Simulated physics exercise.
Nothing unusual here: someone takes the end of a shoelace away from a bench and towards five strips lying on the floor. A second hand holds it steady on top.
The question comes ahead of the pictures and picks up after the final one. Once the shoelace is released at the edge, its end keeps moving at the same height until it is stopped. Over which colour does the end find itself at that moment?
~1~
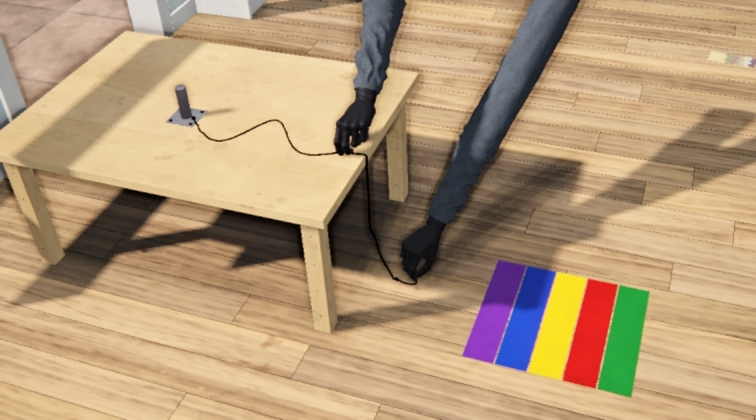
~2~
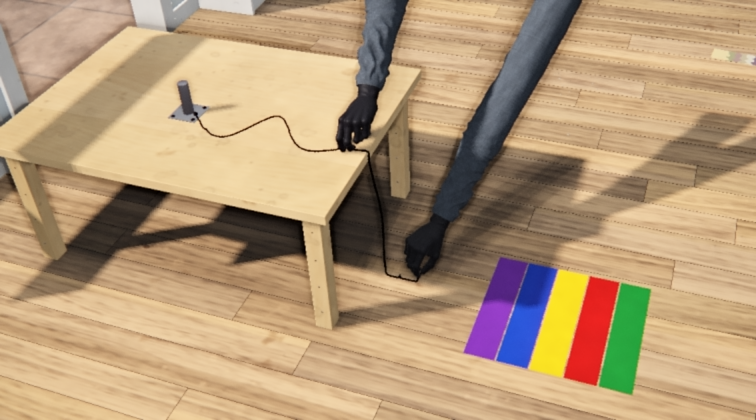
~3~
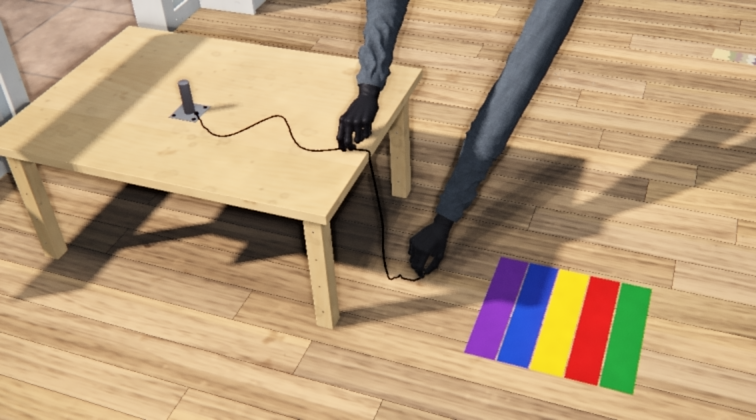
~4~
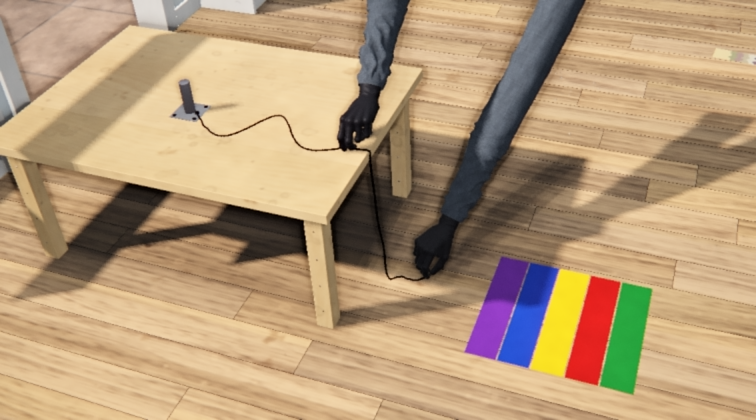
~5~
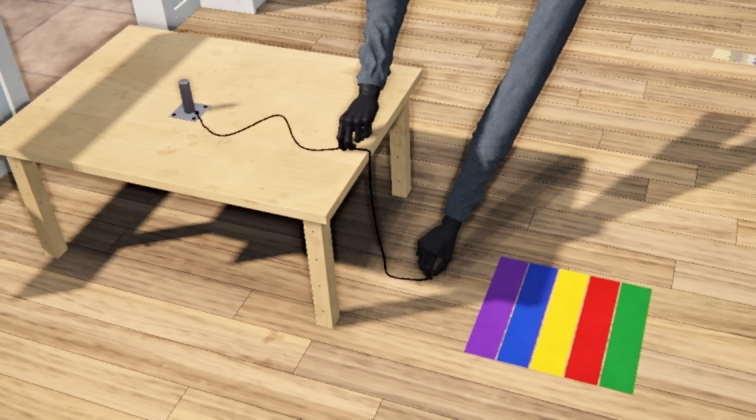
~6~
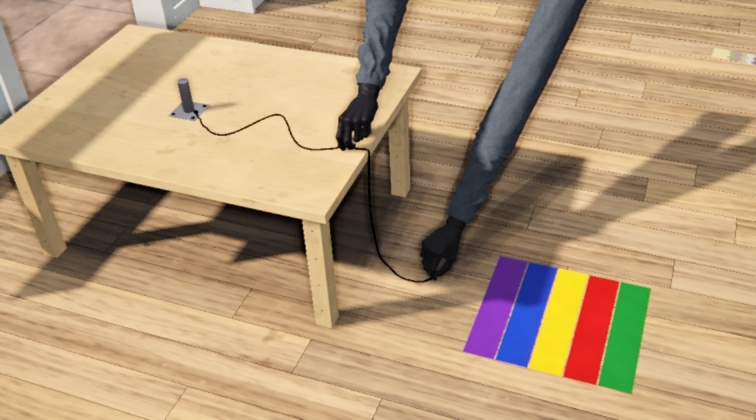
I would say over red.
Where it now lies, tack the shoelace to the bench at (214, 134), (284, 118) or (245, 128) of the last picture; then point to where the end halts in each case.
It ends up near (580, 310) the first time, (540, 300) the second and (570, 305) the third.
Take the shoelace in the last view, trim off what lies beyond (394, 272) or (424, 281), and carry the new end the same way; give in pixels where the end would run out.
First (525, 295), then (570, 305).
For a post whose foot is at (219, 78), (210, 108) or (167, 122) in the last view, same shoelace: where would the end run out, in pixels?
About (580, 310), (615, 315) and (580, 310).
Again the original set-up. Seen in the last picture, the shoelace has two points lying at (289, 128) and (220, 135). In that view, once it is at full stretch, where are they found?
Roughly (329, 139) for the first and (244, 122) for the second.
Soon after, end near (540, 299); over blue.
Then, end near (573, 307); over yellow.
At full stretch, end near (594, 311); over red. It gets as far as the red strip.
